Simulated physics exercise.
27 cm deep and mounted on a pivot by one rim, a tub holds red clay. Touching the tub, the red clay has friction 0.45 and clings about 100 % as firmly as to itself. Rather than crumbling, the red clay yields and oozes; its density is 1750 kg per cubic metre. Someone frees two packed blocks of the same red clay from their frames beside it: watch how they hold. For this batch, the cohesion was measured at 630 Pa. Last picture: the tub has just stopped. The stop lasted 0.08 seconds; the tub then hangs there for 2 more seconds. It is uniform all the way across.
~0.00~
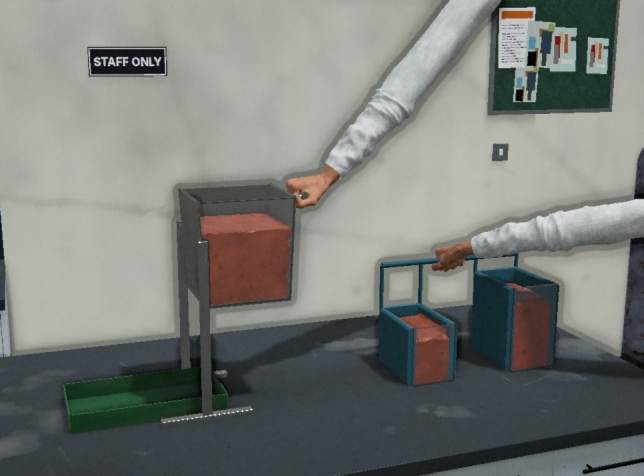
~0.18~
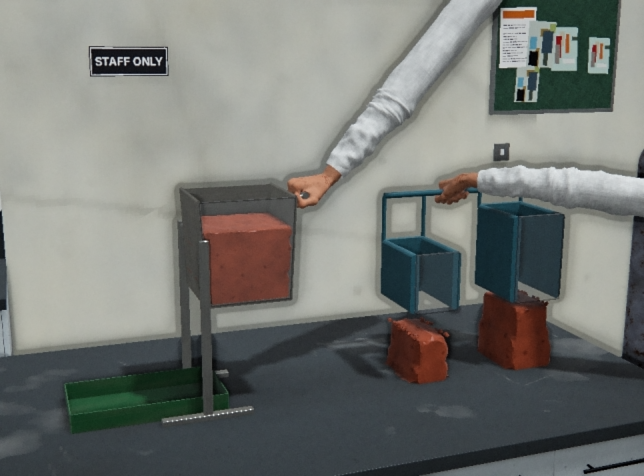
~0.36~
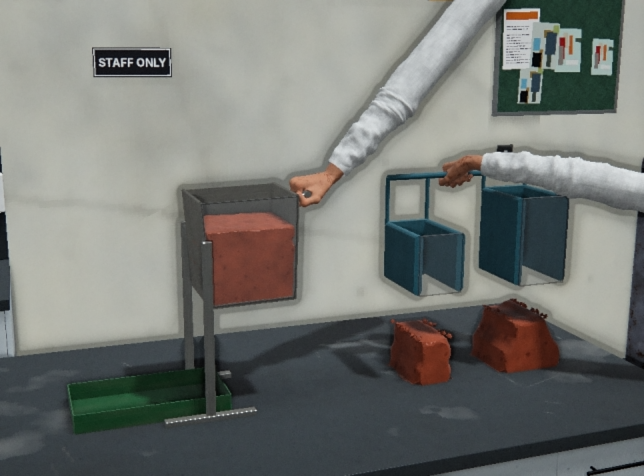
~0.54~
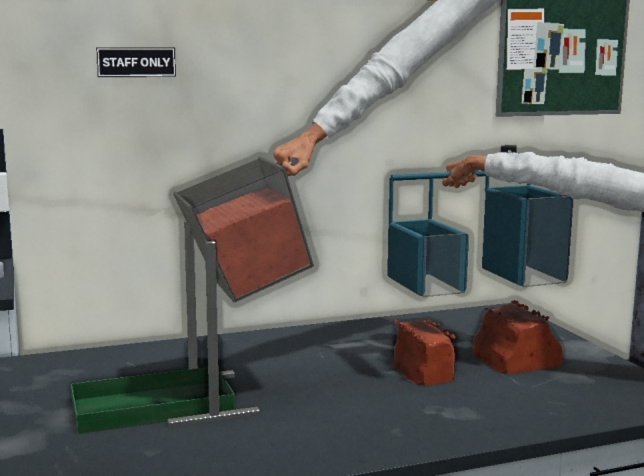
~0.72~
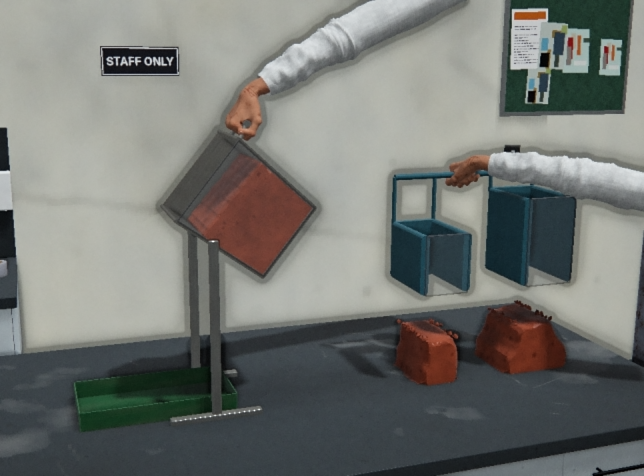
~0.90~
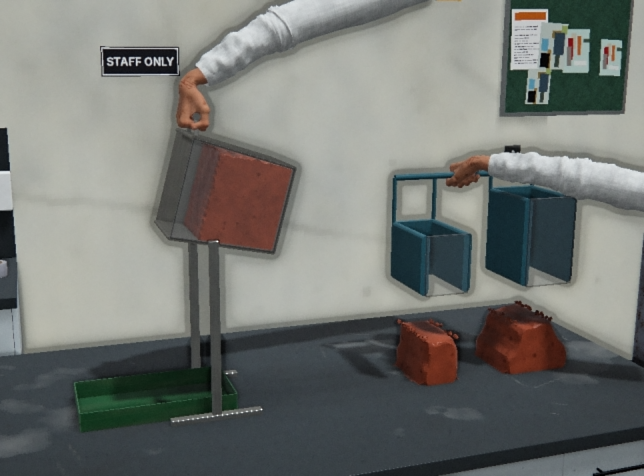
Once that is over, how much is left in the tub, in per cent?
100 %.
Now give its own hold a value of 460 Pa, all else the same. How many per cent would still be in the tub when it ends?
That works out near 100 %.
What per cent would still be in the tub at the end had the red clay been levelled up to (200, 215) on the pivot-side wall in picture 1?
I'd say close to 100 % stays in the tub.
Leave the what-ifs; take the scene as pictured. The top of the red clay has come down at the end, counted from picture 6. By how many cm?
2 cm.
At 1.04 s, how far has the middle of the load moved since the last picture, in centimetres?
The distance comes to some 1 cm.
By 1.04 s, the tub is at 75 degrees and holds 100 %.
By 1.21 s, the tub is at 75 degrees and holds 100 %.
By 1.38 s, the tub is at 75 degrees and holds 100 %.
By 1.55 s, the tub is at 75 degrees and holds 100 %.
By 2.90 s, at the end, the tub is at 75 degrees and holds 100 %.
